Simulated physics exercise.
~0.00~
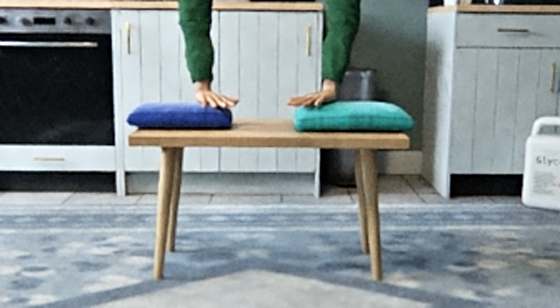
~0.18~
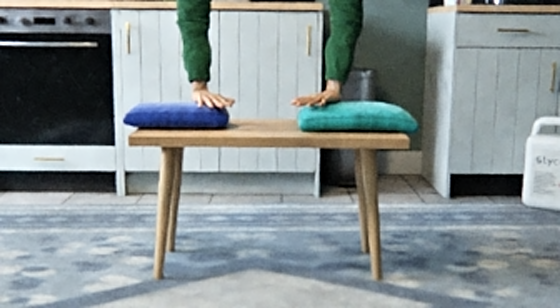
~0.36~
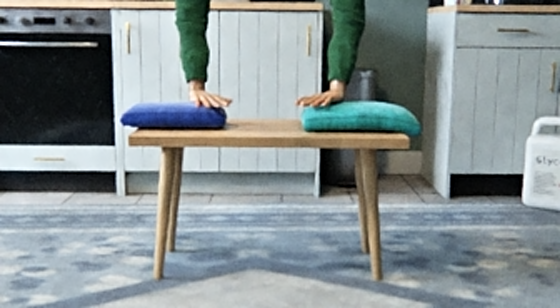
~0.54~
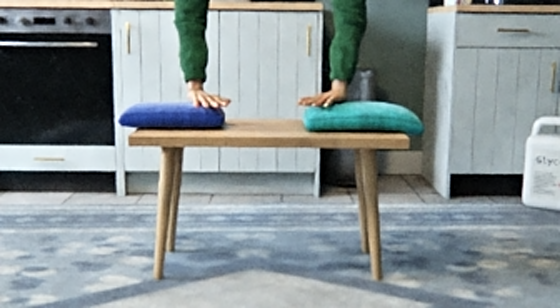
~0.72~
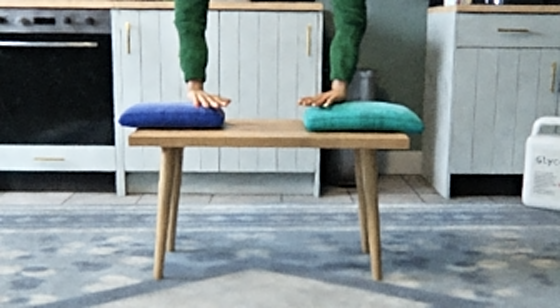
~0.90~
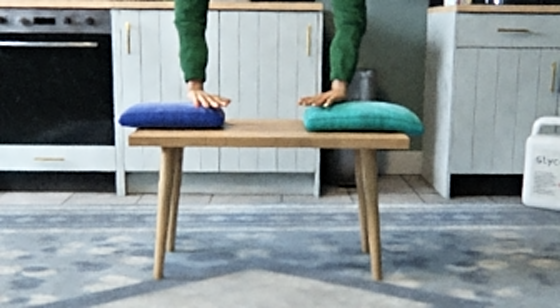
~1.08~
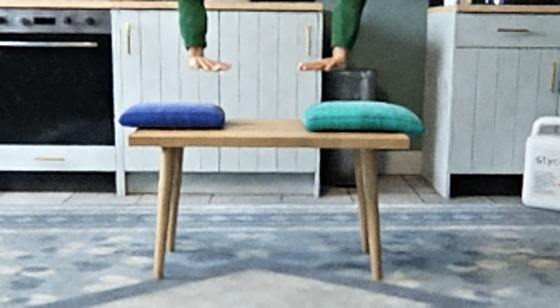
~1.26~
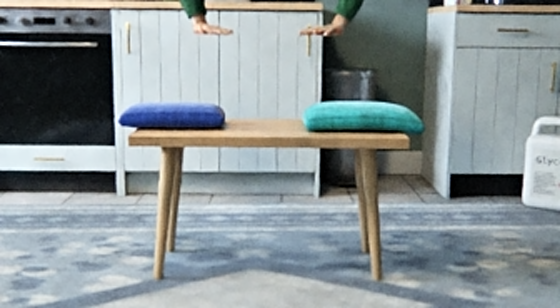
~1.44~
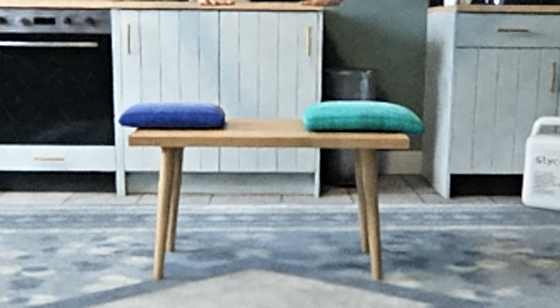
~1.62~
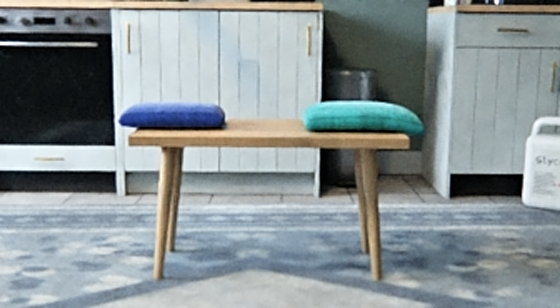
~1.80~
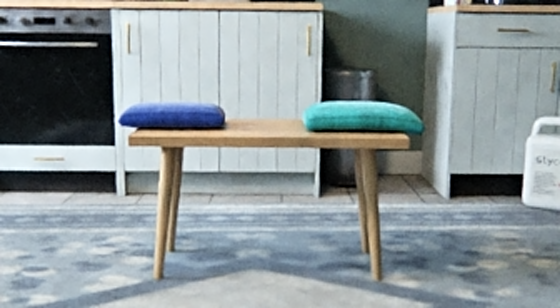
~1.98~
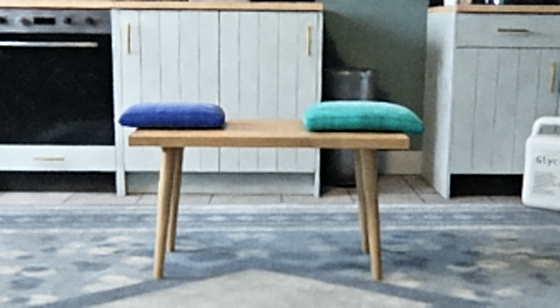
Two hands in green sleeves pressed on a blue cushion and a turquoise one on a low wooden table, nudged them slightly farther apart, then let go and lifted out of view, leaving both cushions resting still at opposite ends of the tabletop.
